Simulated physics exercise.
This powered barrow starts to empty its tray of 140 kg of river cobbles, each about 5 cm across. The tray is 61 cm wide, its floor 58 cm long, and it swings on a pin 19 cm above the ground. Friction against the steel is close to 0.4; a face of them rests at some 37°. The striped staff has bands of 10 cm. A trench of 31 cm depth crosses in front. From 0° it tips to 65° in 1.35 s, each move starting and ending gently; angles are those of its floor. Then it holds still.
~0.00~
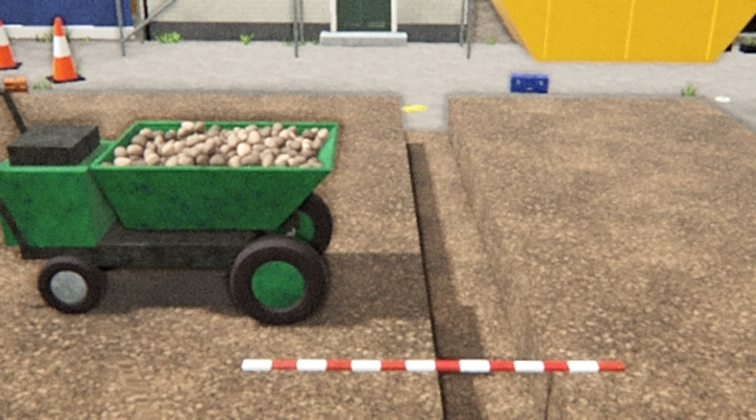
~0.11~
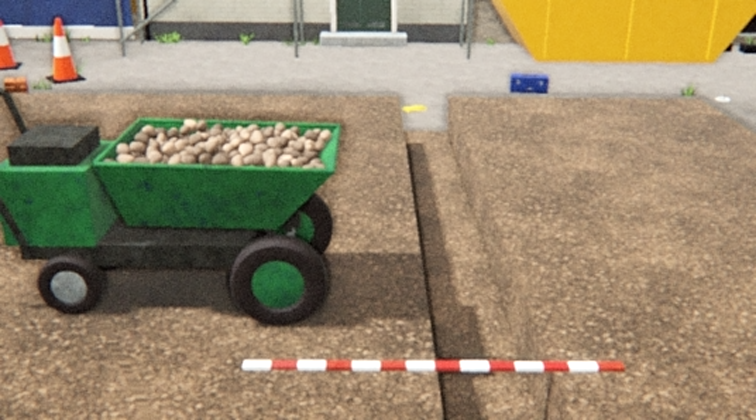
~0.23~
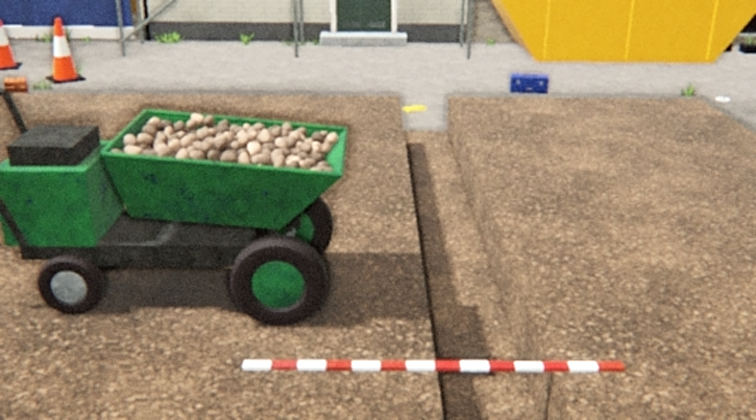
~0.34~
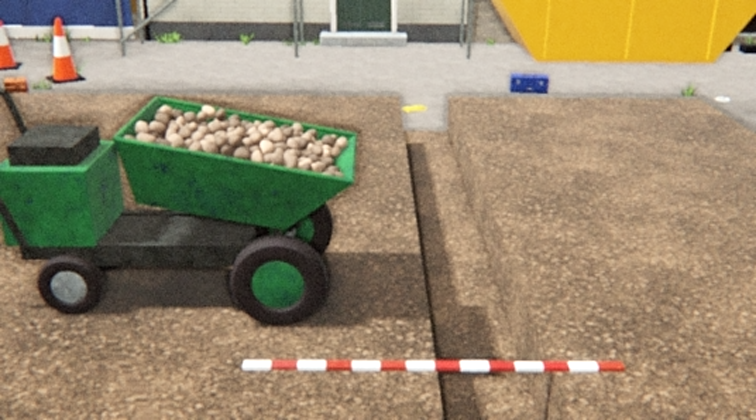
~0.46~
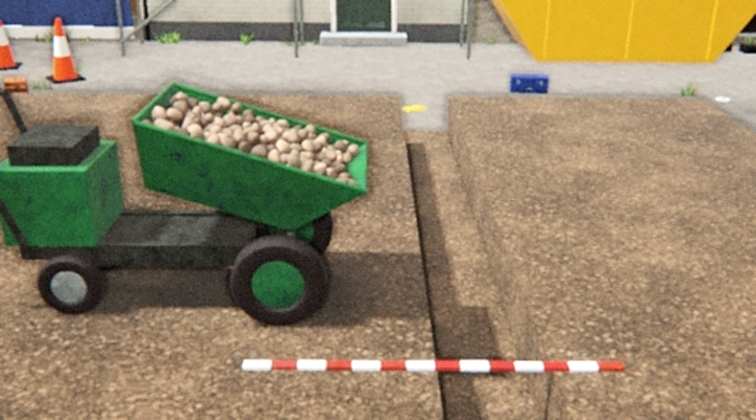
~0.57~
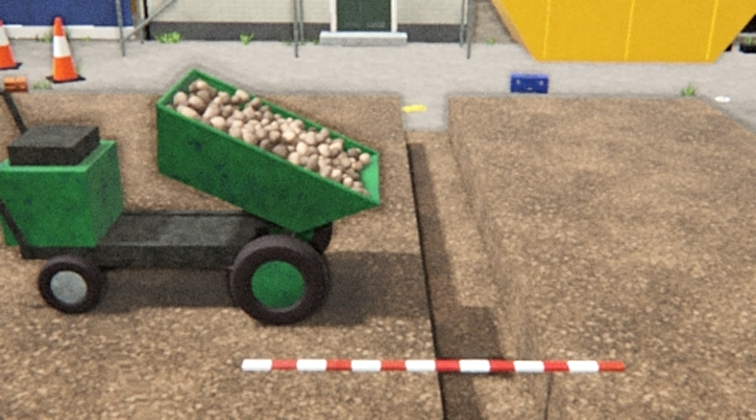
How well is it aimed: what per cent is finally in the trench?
Roughly 100 per cent ends in the trench.
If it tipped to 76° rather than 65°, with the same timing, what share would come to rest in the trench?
It would be near 100 per cent.
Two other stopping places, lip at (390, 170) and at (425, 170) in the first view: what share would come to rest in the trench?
About 85 and 55 per cent.
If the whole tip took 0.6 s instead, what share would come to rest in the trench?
It would be near 100 per cent.
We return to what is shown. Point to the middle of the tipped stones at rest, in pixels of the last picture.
Around (469, 334).
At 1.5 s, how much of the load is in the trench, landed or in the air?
About 35 per cent by then.
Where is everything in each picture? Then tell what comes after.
In the first frame, lip at (331, 170), floor tilted 0°, highest stones at (249, 136).
In the second frame, the tray is at 1°, its lip at (334, 172); the top of the load is at (244, 136); the stones move at 0.2 m/s on average.
In the third frame, the tray is at 5°, its lip at (342, 175); the top of the load is at (210, 129); the stones move at 0.3 m/s on average.
In the fourth frame, the tray is at 10°, its lip at (353, 182); the top of the load is at (179, 117); the stones move at 0.5 m/s on average.
In the fifth frame, the tray is at 17°, its lip at (366, 192); the top of the load is at (188, 107); the stones move at 0.6 m/s on average.
In the sixth frame, the tray is at 25°, its lip at (379, 204); the top of the load is at (203, 96); the stones move at 0.6 m/s on average.
After 1.0 s the floor is at 55°; 99 % in the tray, 1 % short of the trench; the foremost stones are at (416, 228).
After 1.5 s the floor is at 65°; 60 % in the tray, 2 % short of the trench, 37 % in the trench; the foremost stones are at (510, 339).
After 1.8 s the floor is at 65°; 29 % in the tray, 2 % short of the trench, 69 % in the trench; the foremost stones are at (508, 314).
After 3.8 s the floor is at 65°; 0 % in the tray, 100 % in the trench; the foremost stones are at (511, 325).
